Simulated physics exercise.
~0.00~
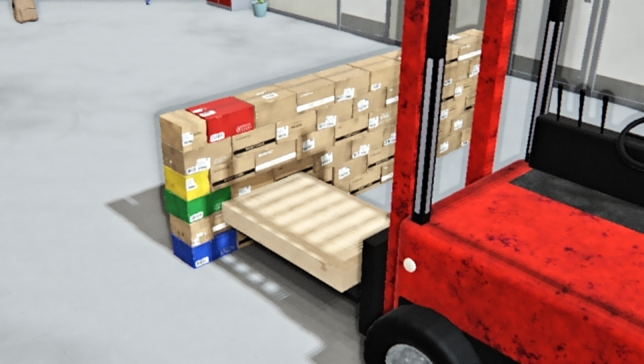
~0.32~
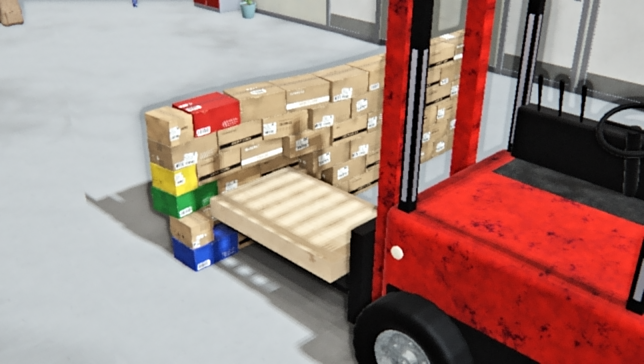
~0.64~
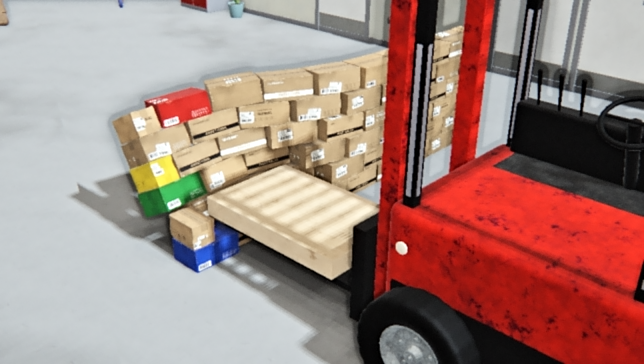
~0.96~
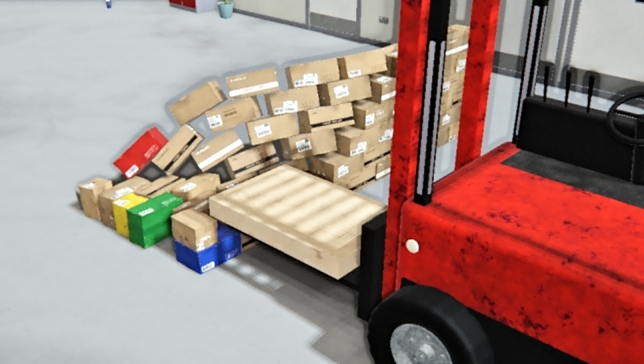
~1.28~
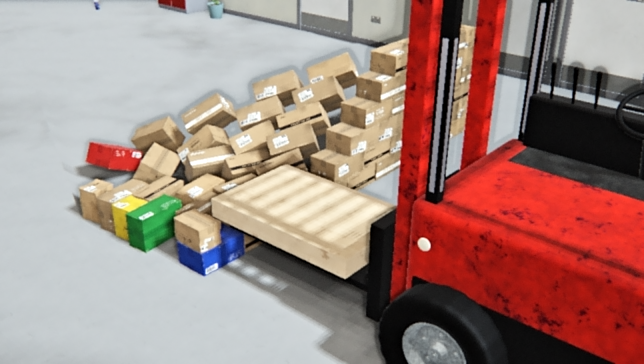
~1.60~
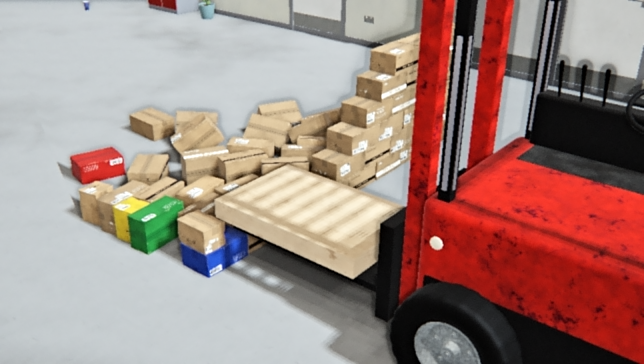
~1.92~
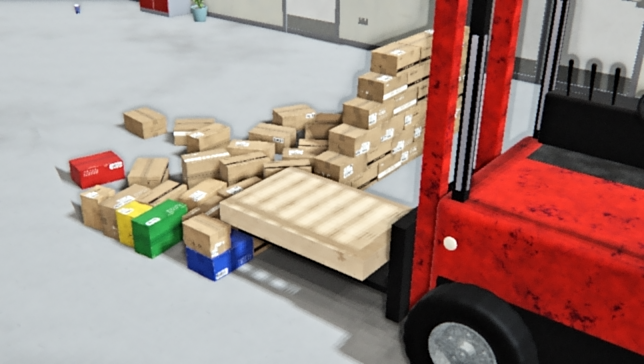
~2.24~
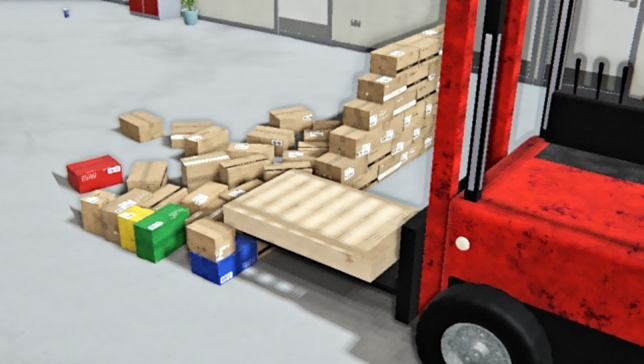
A red forklift at the right, seen from slightly above in a pale-floored warehouse, holds a wide, light-brown case against a wall of cardboard boxes. Near the wall's left end sit a red box on top and yellow, green and blue ones below. The case pushes in, and the yellow and green boxes tilt and slide out to the left. The upper boxes sag and tumble after them, the red one rolling over onto the floor. Finally the left part lies in a heap, the green box on its side, while the blue box and the stepped right part still stand.
